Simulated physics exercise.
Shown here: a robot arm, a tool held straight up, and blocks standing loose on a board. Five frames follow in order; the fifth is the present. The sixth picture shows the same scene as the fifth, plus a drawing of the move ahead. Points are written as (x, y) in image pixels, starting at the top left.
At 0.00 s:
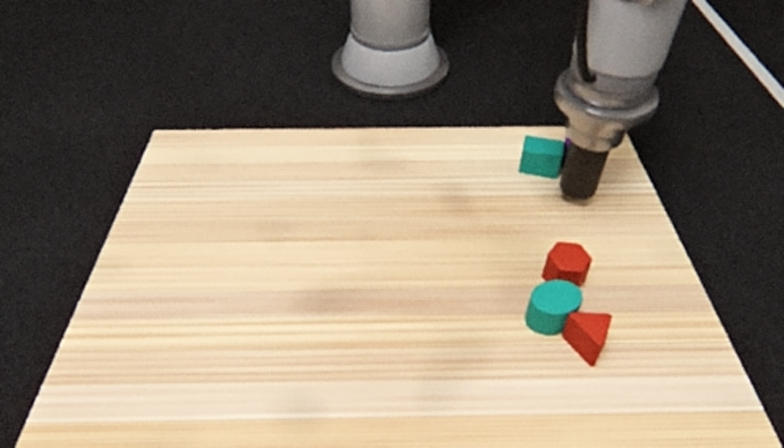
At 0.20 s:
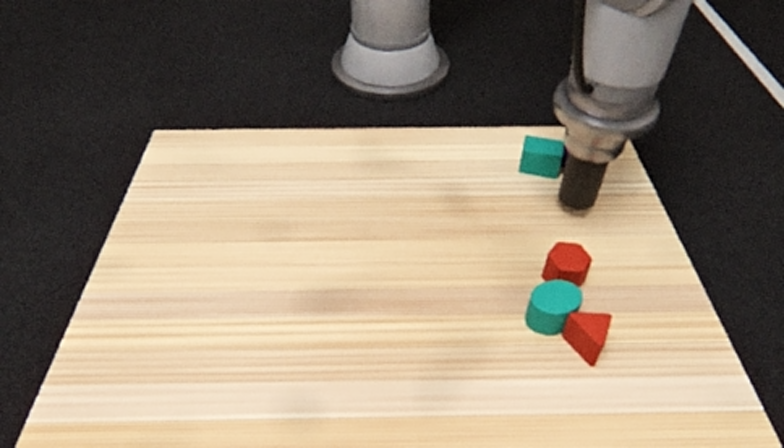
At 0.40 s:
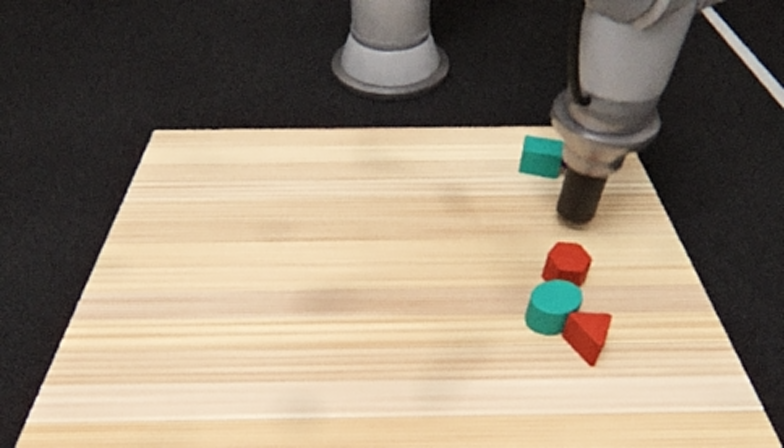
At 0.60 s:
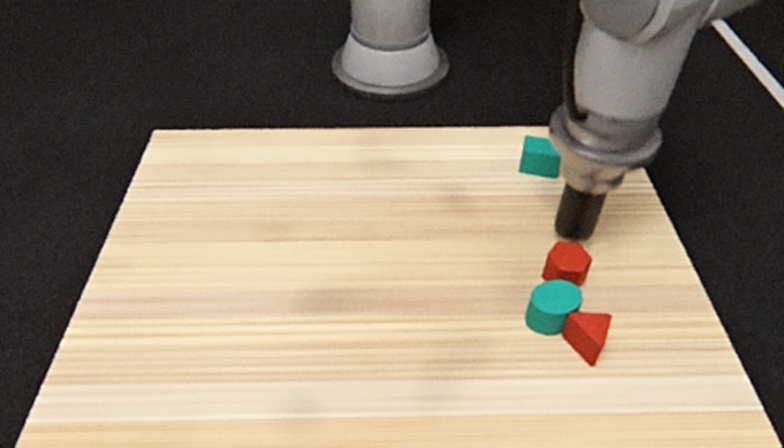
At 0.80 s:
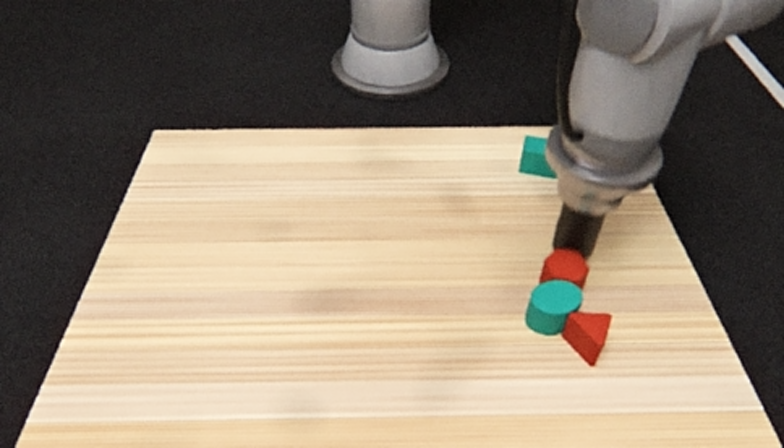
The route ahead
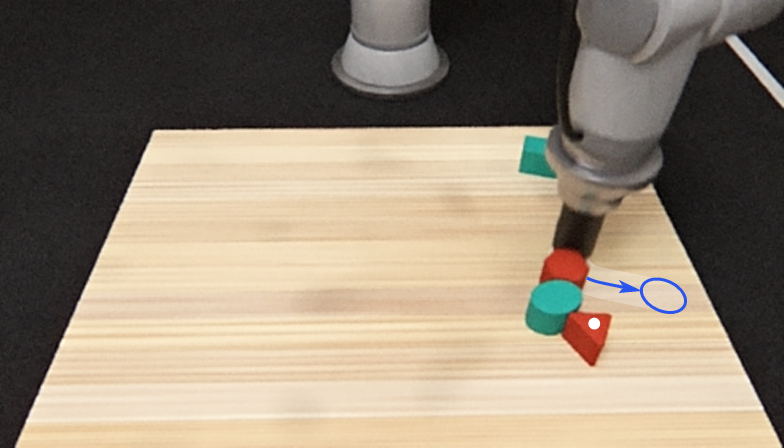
At the start, a robot arm holds its dark upright tool beside a turquoise block at the board's far right, with two red blocks and a turquoise round one nearer. The tool moves steadily toward the viewer, reaches the red hexagon and nudges it slightly closer to the turquoise round block.
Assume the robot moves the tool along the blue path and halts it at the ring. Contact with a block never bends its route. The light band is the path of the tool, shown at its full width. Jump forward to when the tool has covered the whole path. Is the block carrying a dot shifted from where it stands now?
In short: No.
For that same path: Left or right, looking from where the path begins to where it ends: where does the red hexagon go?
The answer is right.
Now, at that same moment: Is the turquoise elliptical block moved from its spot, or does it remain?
That one moves away.
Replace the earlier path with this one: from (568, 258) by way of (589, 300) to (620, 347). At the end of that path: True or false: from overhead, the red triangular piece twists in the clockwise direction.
False.
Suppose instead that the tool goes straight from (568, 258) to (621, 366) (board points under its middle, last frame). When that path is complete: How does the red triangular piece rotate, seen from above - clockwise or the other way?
Anticlockwise, looking down.
The drawn path runs from (568, 258) via (591, 280) and (627, 288), ending at (663, 295); the dot is on the red triangular piece.
On the path given first. Halfway along, tool (614, 273); turquoise elliptical block (550, 306); red hexagon (572, 277), turned 30° clockwise.
At the end, tool (669, 284); turquoise elliptical block (550, 306); red hexagon (572, 277), turned 30° clockwise; red triangular piece not moved.
